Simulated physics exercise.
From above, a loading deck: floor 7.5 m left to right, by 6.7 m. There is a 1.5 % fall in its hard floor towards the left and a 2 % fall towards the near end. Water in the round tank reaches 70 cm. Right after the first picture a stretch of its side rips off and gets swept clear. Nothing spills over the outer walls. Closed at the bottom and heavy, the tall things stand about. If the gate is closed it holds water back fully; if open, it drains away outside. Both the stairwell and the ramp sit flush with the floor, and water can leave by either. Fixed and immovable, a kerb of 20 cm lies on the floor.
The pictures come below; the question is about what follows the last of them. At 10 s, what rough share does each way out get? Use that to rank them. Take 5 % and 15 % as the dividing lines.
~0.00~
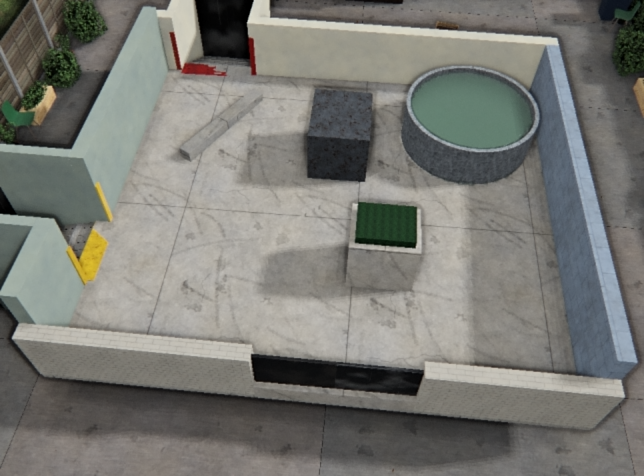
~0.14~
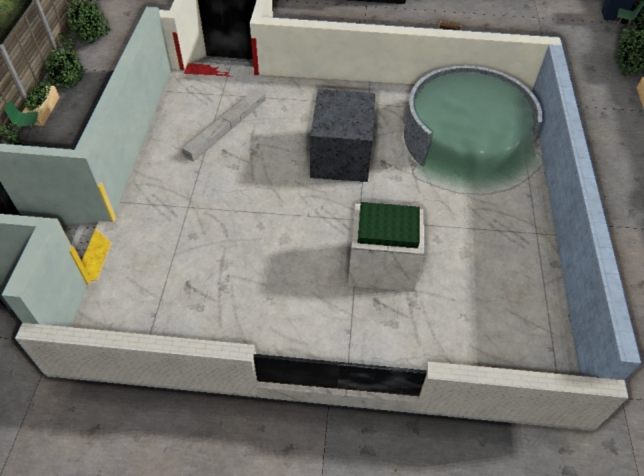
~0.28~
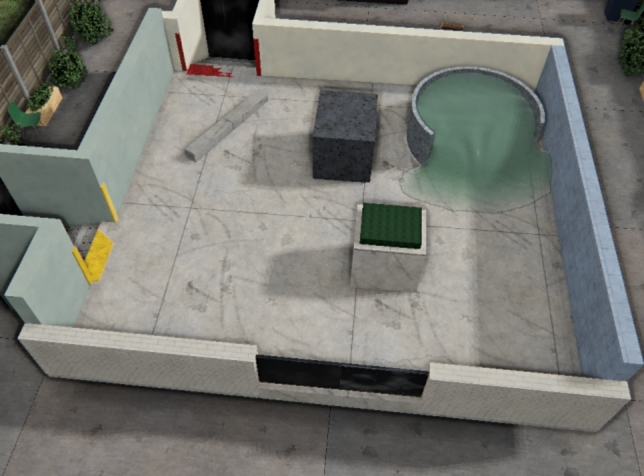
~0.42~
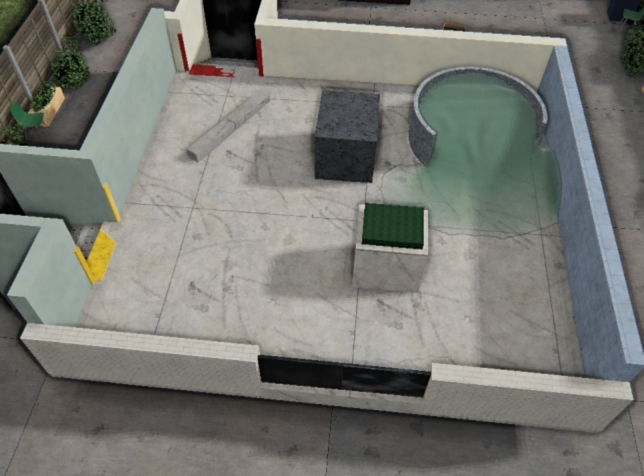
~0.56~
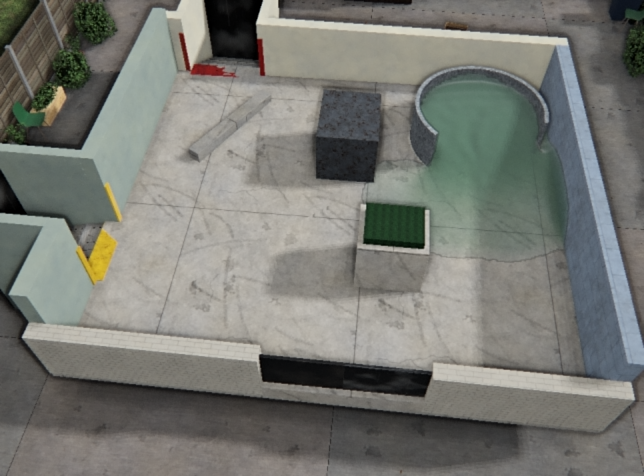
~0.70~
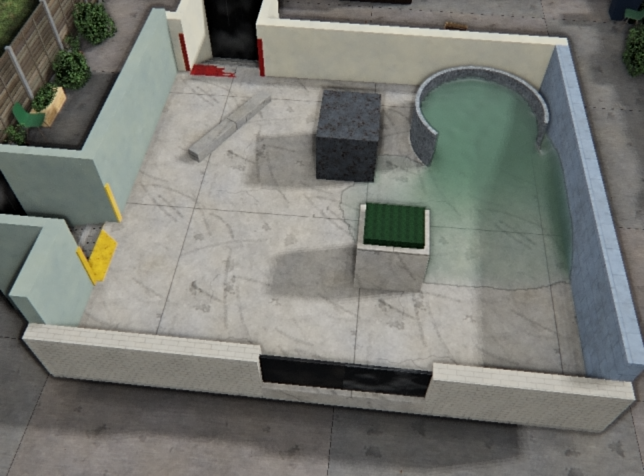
Shares: Gate - not even 5 %; flight of stairs down (marked red) - less than 5 %; ramp down (marked yellow) - above 15 %.
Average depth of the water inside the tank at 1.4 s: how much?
31 cm.
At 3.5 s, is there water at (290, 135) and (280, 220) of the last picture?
Not yet touched, then awash.
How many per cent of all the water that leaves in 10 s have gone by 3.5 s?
I'd say close to 0 in a hundred.
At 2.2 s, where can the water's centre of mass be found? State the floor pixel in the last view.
Pixel position near (472, 240).
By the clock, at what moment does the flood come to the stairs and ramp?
On the clock: 8.5 s at the stairs, 2.8 s at the ramp.
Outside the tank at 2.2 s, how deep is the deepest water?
Some 52 cm deep.
After 1.4 s water covers 35 % of the floor and is deepest (40 cm) near (566, 400); gone so far, the gate 0 %, the flight of stairs down (marked red) 0 %, the ramp down (marked yellow) 0 %.
After 2.2 s water covers 40 % of the floor and is deepest (52 cm) near (580, 401); gone so far, the gate 0 %, the flight of stairs down (marked red) 0 %, the ramp down (marked yellow) 0 %.
After 3.5 s water covers 65 % of the floor and is deepest (30 cm) near (527, 397); gone so far, the gate 0 %, the flight of stairs down (marked red) 0 %, the ramp down (marked yellow) 1 %.
After 6.0 s water covers 70 % of the floor and is deepest (26 cm) near (80, 354); gone so far, the gate 0 %, the flight of stairs down (marked red) 0 %, the ramp down (marked yellow) 9 %.
After 10.0 s water covers 80 % of the floor and is deepest (19 cm) near (69, 353); gone so far, the gate 0 %, the flight of stairs down (marked red) 1 %, the ramp down (marked yellow) 22 %.
